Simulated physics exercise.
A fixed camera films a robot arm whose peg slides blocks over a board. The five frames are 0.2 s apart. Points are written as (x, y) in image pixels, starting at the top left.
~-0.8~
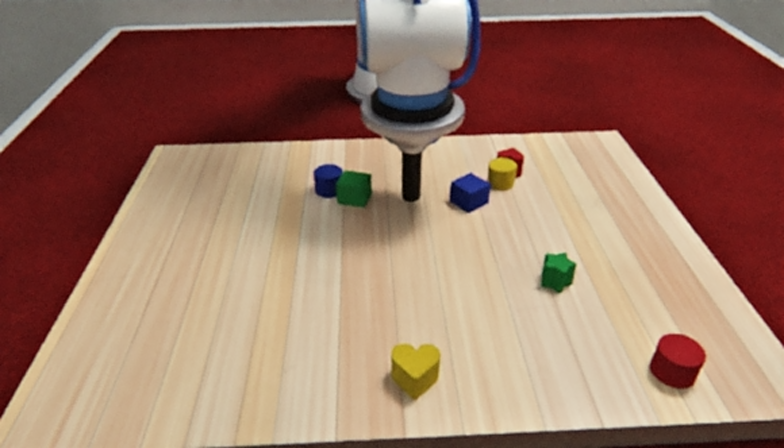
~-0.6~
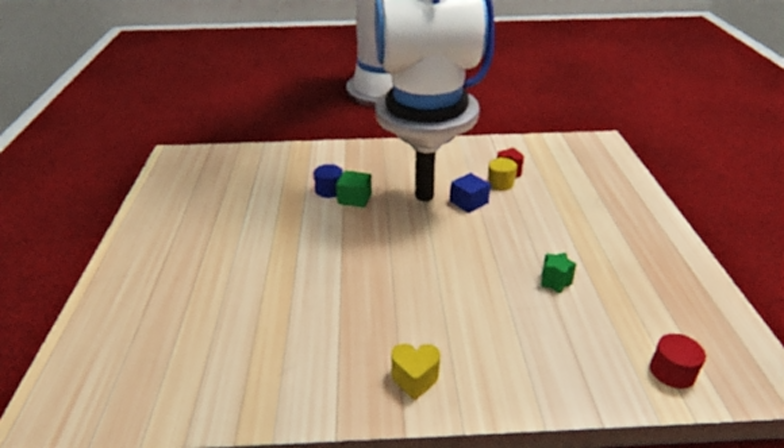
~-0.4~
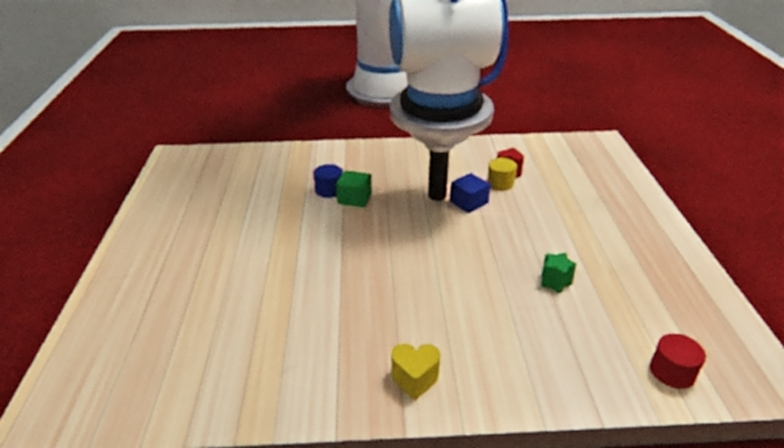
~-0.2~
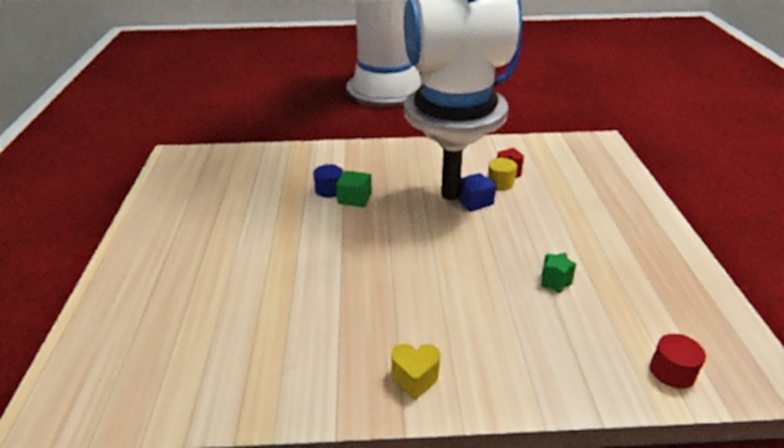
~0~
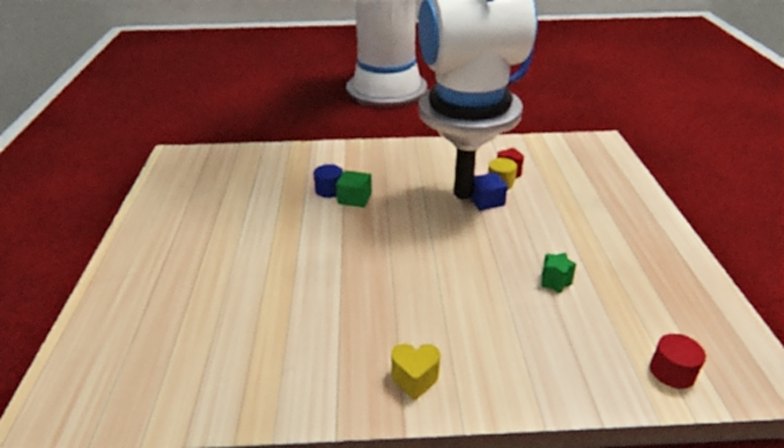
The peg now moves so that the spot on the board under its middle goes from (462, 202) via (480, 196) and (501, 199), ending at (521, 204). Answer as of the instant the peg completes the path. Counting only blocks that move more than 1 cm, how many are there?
Counting only shifts above 1 cm, I get one block.
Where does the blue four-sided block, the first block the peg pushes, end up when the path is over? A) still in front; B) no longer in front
A: Still in front.
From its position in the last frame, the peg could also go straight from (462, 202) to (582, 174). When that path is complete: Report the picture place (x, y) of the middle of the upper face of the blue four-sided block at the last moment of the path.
At pixel (536, 181).
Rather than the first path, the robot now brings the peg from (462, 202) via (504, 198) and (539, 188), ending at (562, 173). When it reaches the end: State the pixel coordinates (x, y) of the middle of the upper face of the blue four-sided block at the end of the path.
Close to (557, 181).
The first path, step by step. Halfway along, peg (492, 190); blue four-sided block (518, 181), turned 30° clockwise.
At the end, peg (522, 197); blue four-sided block (550, 187), turned 20° clockwise; yellow circular block unmoved.
